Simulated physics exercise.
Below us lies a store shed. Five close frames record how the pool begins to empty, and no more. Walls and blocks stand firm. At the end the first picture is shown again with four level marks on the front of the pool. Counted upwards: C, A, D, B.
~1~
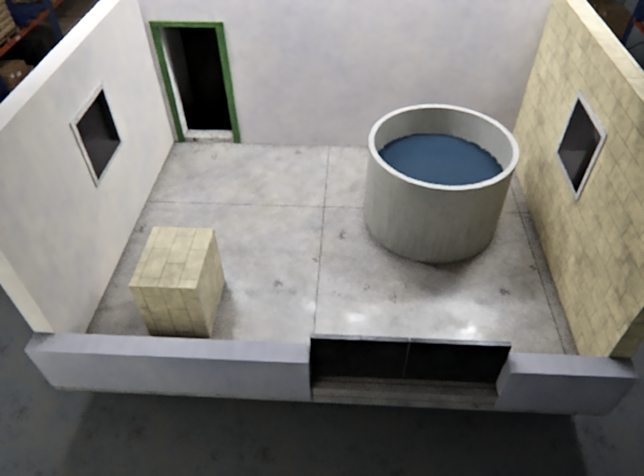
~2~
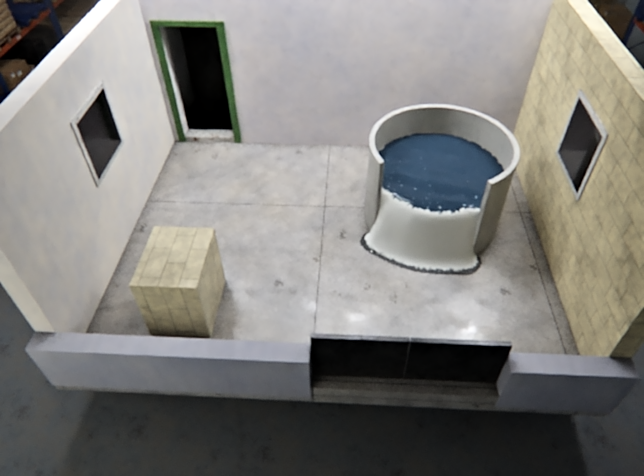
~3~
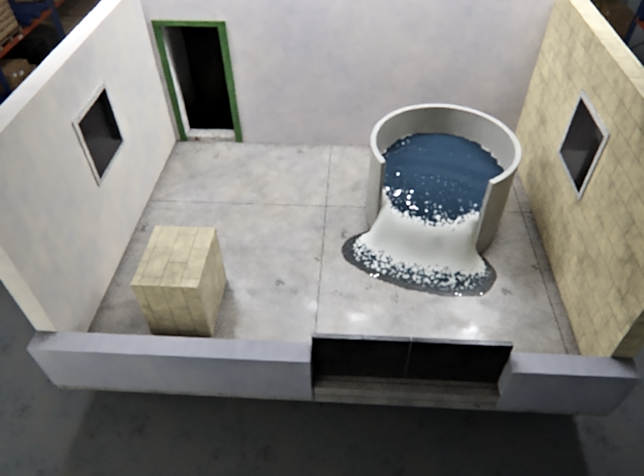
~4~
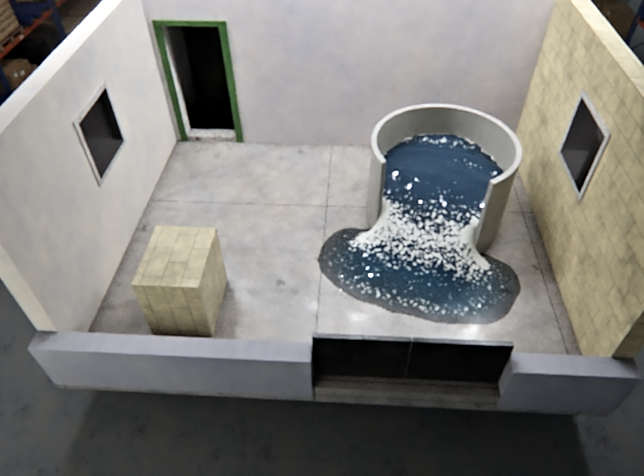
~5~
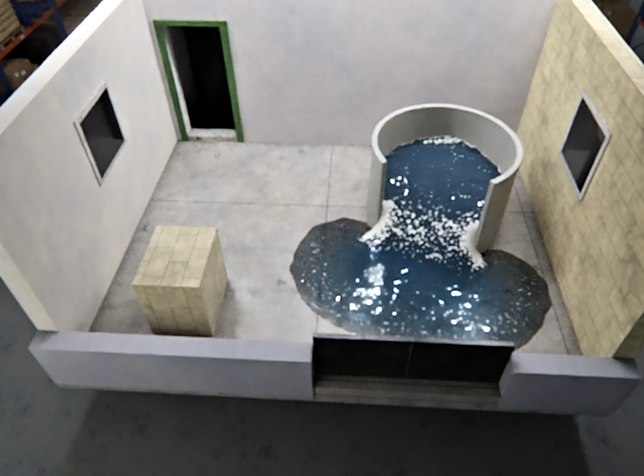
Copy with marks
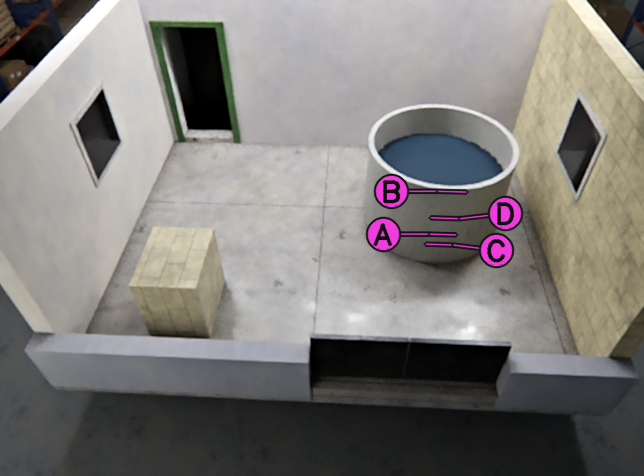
Round pool in a roofless store shed opening at its front side, blue water pouring out and spreading across the grey floor.
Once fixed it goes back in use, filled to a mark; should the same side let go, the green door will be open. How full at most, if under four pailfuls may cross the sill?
That is line A.
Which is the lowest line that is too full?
That is line D.
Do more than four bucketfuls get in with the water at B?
Yes.
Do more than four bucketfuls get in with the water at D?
Yes, it does.
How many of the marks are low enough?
Two.
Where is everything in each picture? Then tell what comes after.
The first frame shows water in the pool at rest, its middle at (437, 170); foot of the green doorway at (210, 142); shut gate at (408, 345).
In the second frame, 2 % of the ground under water, visible out to (367, 236).
In the third frame, 5 % of the ground under water, visible out to (352, 244).
In the fourth frame, 11 % of the ground under water, visible out to (326, 264).
In the fifth frame, 21 % of the ground under water, visible out to (299, 273).
In magenta, A at (441, 234); B at (451, 191); C at (439, 244); D at (445, 218); from the bottom up C, A, D, B.
With A, a splash gets over, under a bucket.
With B, dozens of bucketfuls pour in.
With C, nothing gets over.
With D, about 10 bucketfuls get in.
